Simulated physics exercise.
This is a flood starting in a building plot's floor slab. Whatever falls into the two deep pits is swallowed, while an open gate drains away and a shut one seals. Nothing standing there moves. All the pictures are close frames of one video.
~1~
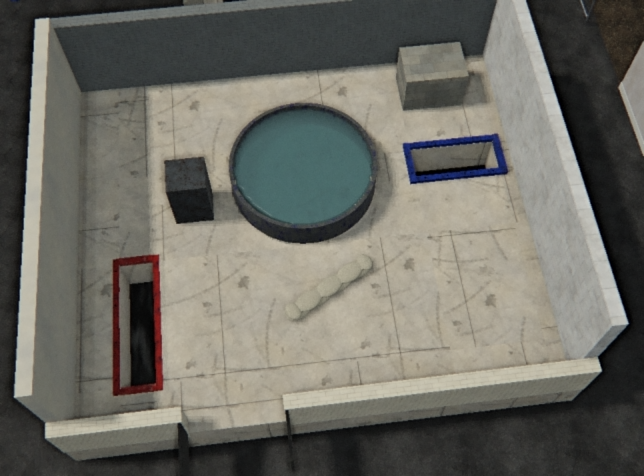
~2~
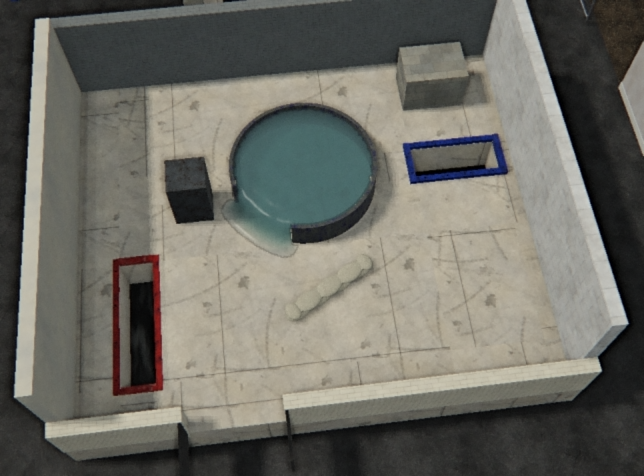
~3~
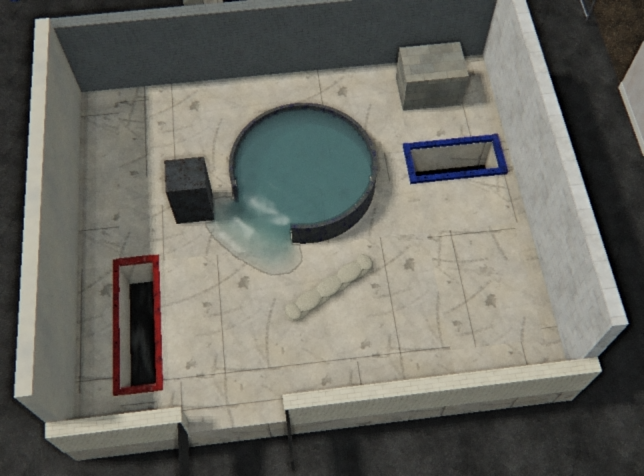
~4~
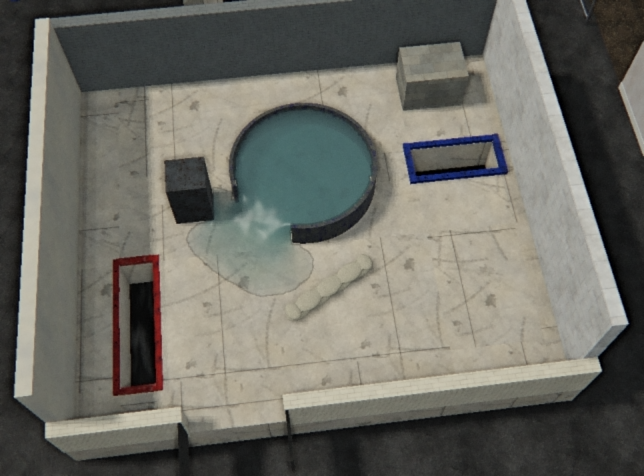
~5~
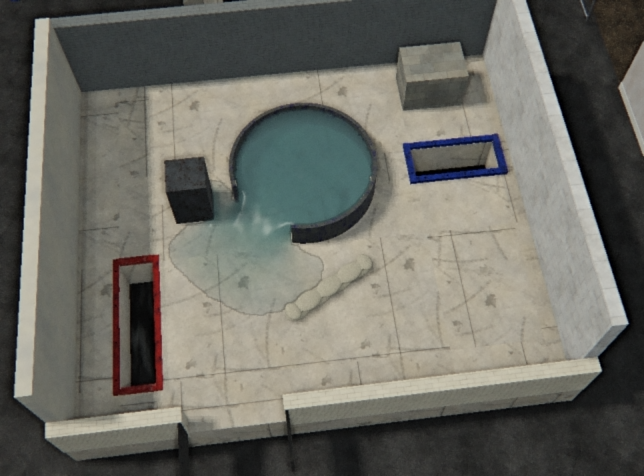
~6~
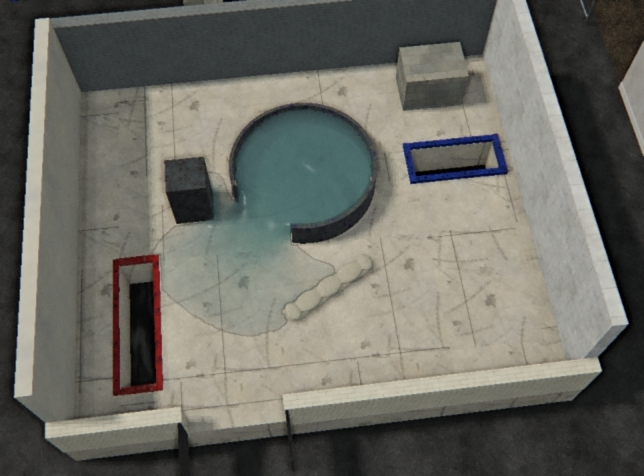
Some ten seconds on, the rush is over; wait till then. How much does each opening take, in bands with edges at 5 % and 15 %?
Gate: More than 15 %, red pit: More than 15 %, blue pit: Less than 5 %.
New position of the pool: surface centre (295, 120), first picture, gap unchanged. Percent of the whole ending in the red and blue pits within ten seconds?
Within ten seconds, red collects 6 percent of the total and blue collects 0 percent.
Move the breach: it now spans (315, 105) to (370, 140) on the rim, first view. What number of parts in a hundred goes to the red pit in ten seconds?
Per cent: Red 0.
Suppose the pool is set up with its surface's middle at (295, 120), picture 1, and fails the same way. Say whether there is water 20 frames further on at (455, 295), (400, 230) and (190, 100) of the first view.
Going through the three spots, I'd say high and dry, high and dry, high and dry.
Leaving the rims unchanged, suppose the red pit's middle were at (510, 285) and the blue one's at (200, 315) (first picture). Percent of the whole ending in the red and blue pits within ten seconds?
Red: 0 %; blue: 15 %.
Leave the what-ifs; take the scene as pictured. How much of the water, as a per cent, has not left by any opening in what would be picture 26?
Some 76 per cent.
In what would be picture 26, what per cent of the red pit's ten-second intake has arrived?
60 %.
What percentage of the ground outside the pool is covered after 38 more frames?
Around 35 percent of it.
A moment on, water covers 20 % of the floor; the gate 0 %, the red pit 2 %, the blue pit 0 %.
Next, water covers 25 % of the floor; the gate 1 %, the red pit 8 %, the blue pit 0 %.
Then, water covers 30 % of the floor; the gate 7 %, the red pit 17 %, the blue pit 0 %.
Later, water covers 35 % of the floor; the gate 15 %, the red pit 24 %, the blue pit 0 %.
In the end, water covers 50 % of the floor; the gate 23 %, the red pit 27 %, the blue pit 0 %.
